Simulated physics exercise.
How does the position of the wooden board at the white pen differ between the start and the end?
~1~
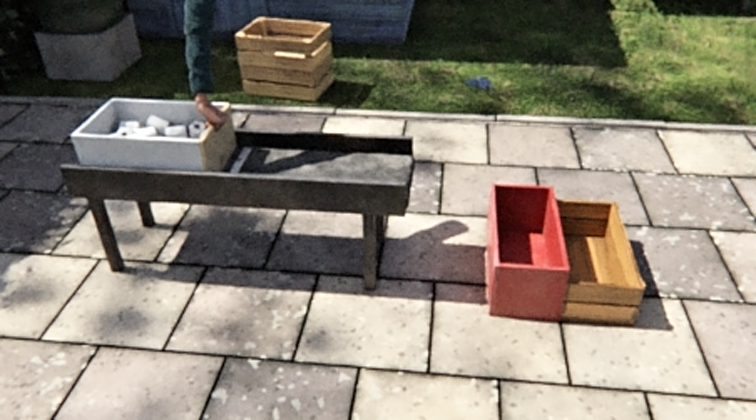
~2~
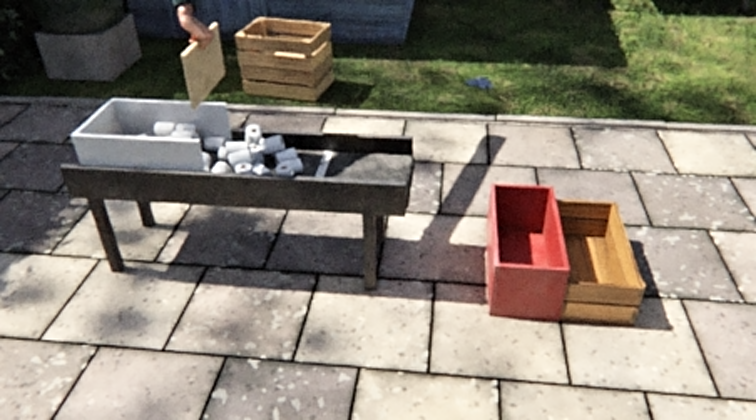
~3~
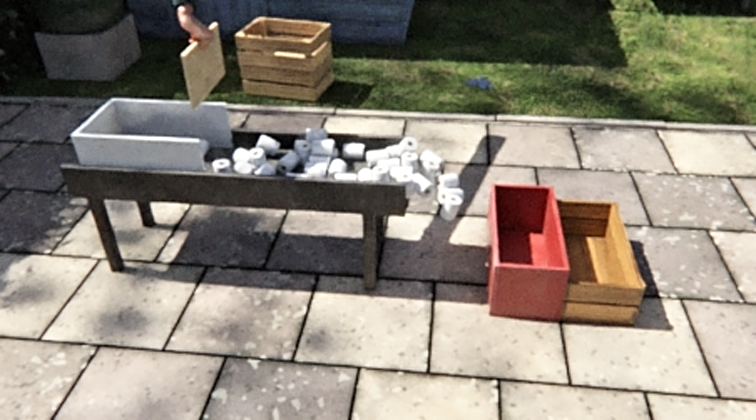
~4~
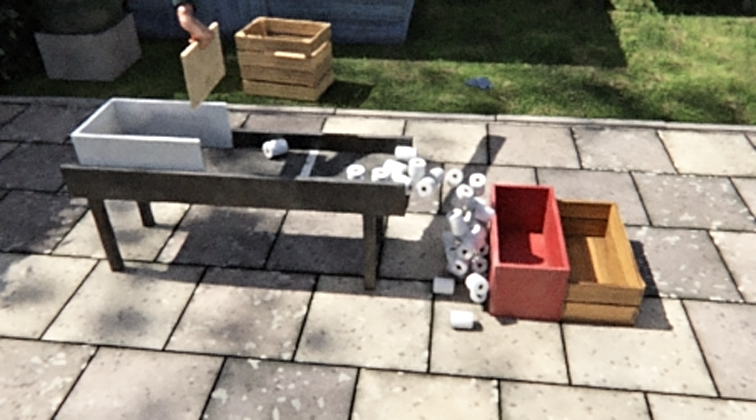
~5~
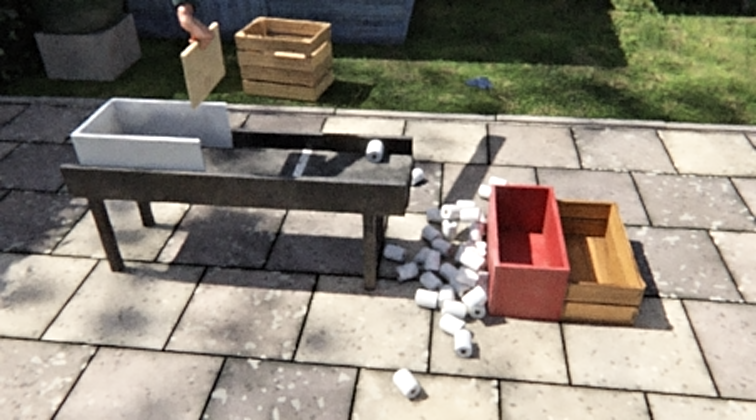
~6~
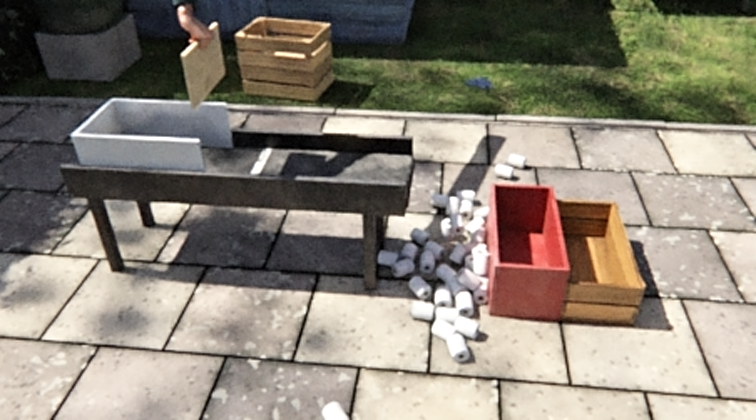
At the start the board stands at the right end of the white pen, closing it off. By the end it is held up in the air above the pen by a hand, slightly to the left of where it began.
